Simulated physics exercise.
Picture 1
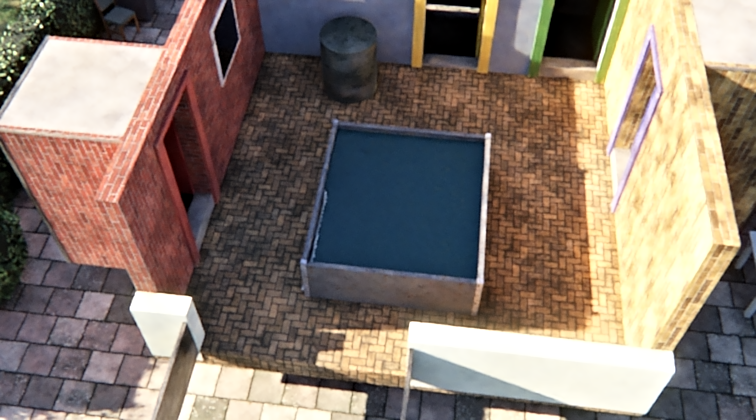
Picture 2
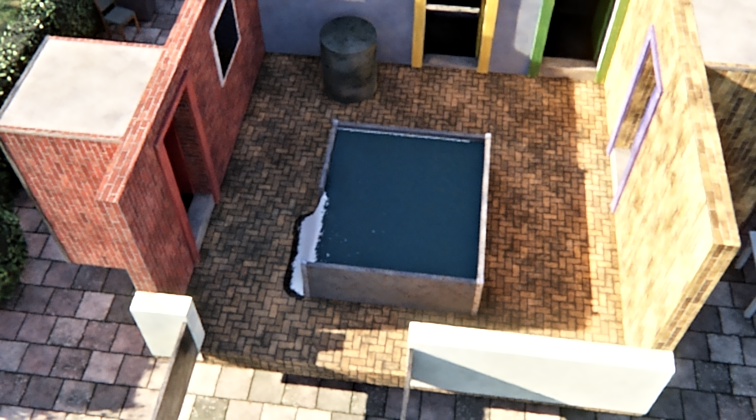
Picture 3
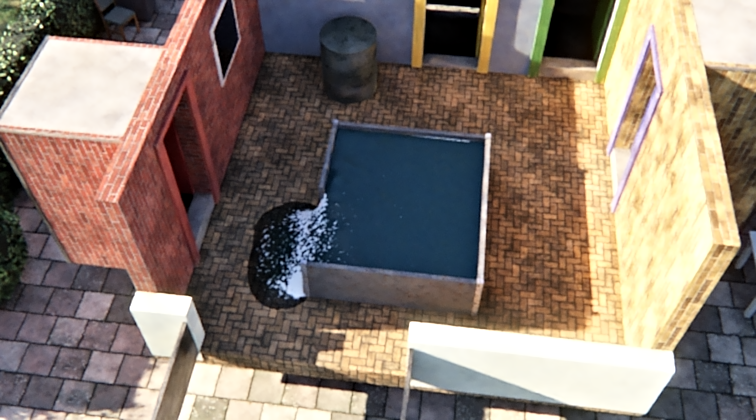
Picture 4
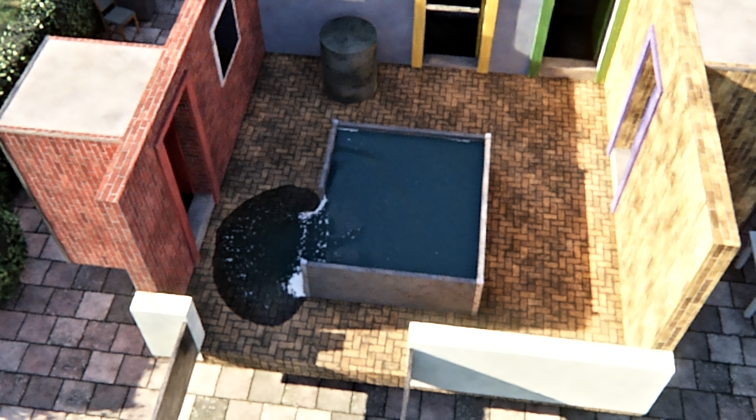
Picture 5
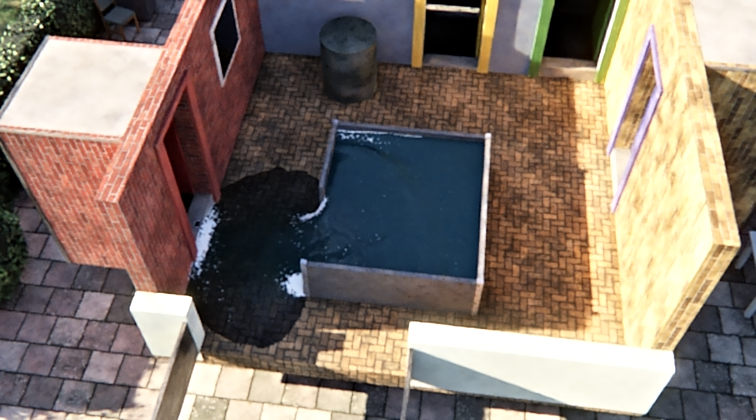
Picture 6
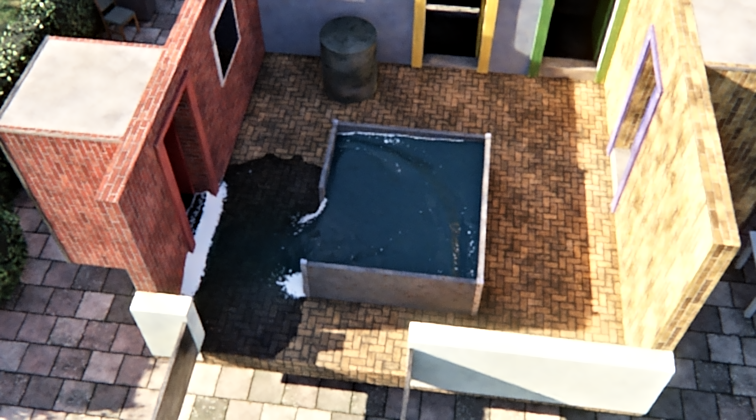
In a walled back court paved in brick, an open square tank stands full of still, dark water. A stretch of its left side gives way and water pours through the gap, foaming white. The dark pool widens leftward across the paving, reaches the red brick wall and froths along its base and doorway.
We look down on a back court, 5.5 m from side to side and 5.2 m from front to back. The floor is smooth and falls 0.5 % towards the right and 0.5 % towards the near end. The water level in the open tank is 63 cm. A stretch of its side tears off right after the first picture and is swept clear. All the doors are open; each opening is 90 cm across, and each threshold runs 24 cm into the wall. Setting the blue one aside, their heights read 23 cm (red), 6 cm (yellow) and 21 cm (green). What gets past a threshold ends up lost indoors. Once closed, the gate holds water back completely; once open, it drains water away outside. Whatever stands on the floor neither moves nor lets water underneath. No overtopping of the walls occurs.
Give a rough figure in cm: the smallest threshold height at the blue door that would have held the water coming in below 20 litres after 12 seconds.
6 cm.
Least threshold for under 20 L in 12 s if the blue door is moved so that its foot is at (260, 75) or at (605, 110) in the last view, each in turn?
14.5 and 8.5 cm.
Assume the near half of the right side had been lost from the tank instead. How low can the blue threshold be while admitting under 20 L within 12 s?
Some 10.0 cm.
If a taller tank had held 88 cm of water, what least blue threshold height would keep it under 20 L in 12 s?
Roughly 9.0 centimetres would do it.
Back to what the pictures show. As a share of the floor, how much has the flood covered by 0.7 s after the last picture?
I'd estimate about 20 percent.
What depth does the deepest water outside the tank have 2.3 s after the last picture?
32 cm.
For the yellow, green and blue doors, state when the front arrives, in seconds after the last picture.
Yellow 2.8 s, green 4.0 s, blue 5.5 s.
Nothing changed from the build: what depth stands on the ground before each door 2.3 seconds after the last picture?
Depths in cm: Red 31, yellow 0, green 0, blue 0.
Then, 0.7 s after the last picture water covers 20 % of the floor, deepest (56 cm) near (175, 329); it has not reached the blue door.
Then, 2.3 s after the last picture water covers 40 % of the floor, deepest (32 cm) near (179, 316); it has not reached the blue door.
Then, 11.3 s after the last picture water covers 95 % of the floor, deepest (9 cm) near (175, 329); 8 cm at the blue door, 0 litres in over its 20 cm threshold.
At the blue door as built, the water peaked near 10 cm, 7.7 s after the last picture.
Run again over the same 12 s with other heights there, 28 litres in over 5.5 cm, 8 litres over 7.5 cm. The limit of 20 litres is kept from about 6 cm up.
